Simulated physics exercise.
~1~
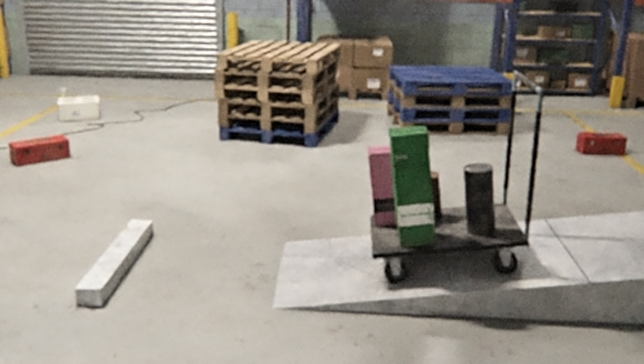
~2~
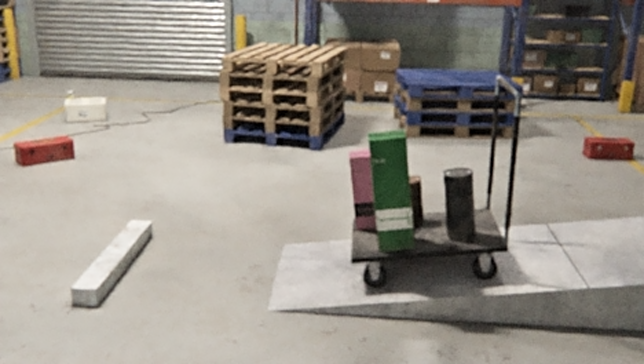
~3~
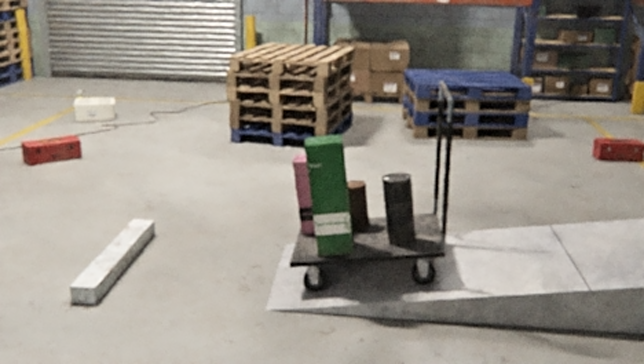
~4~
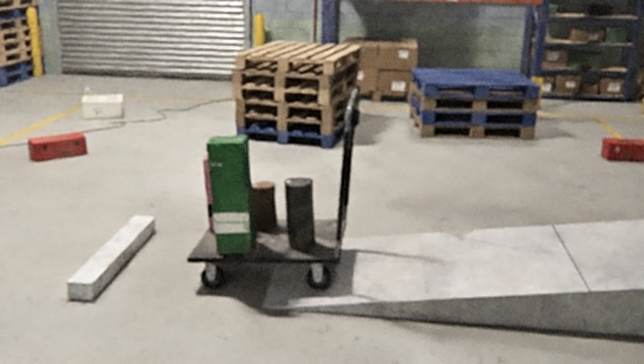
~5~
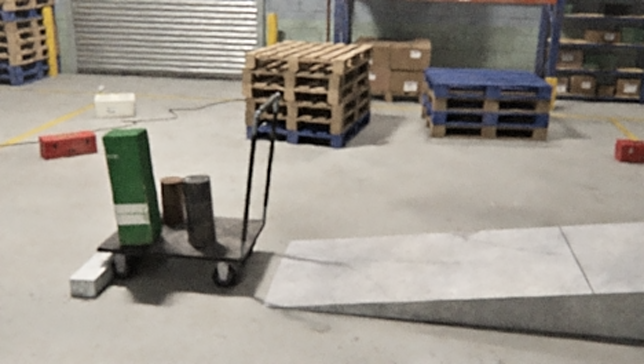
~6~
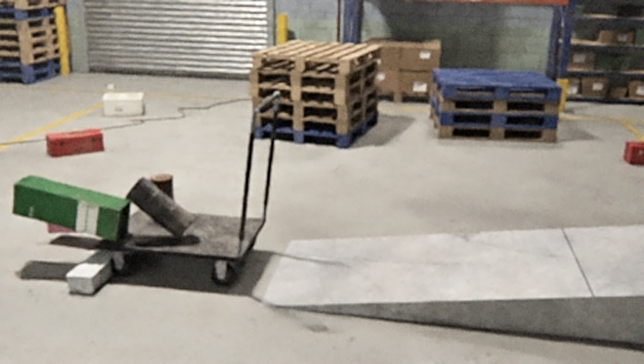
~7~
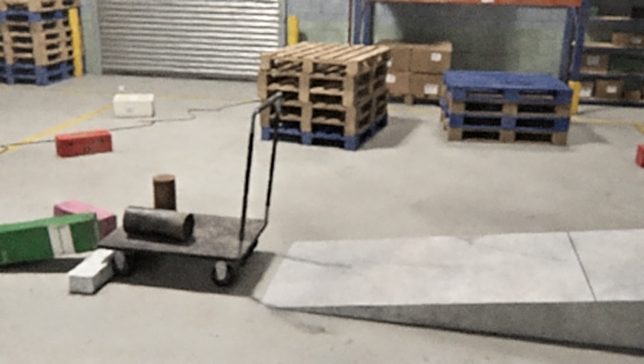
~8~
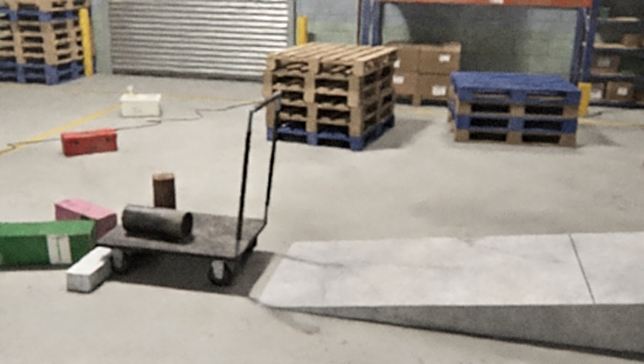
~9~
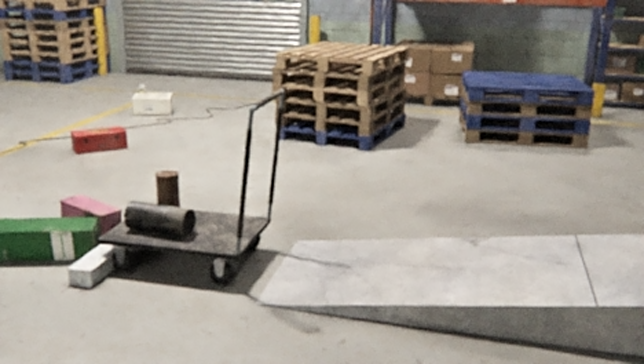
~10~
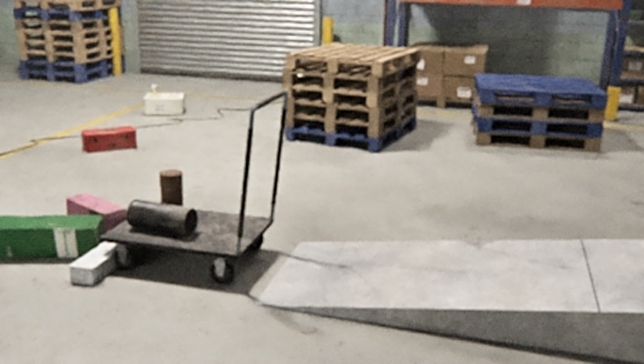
A flat trolley rolled left down a ramp and across the floor until it stopped against a pale kerb, throwing the pink and green boxes off the front, while the black canister toppled onto the deck and the brown one stayed standing.
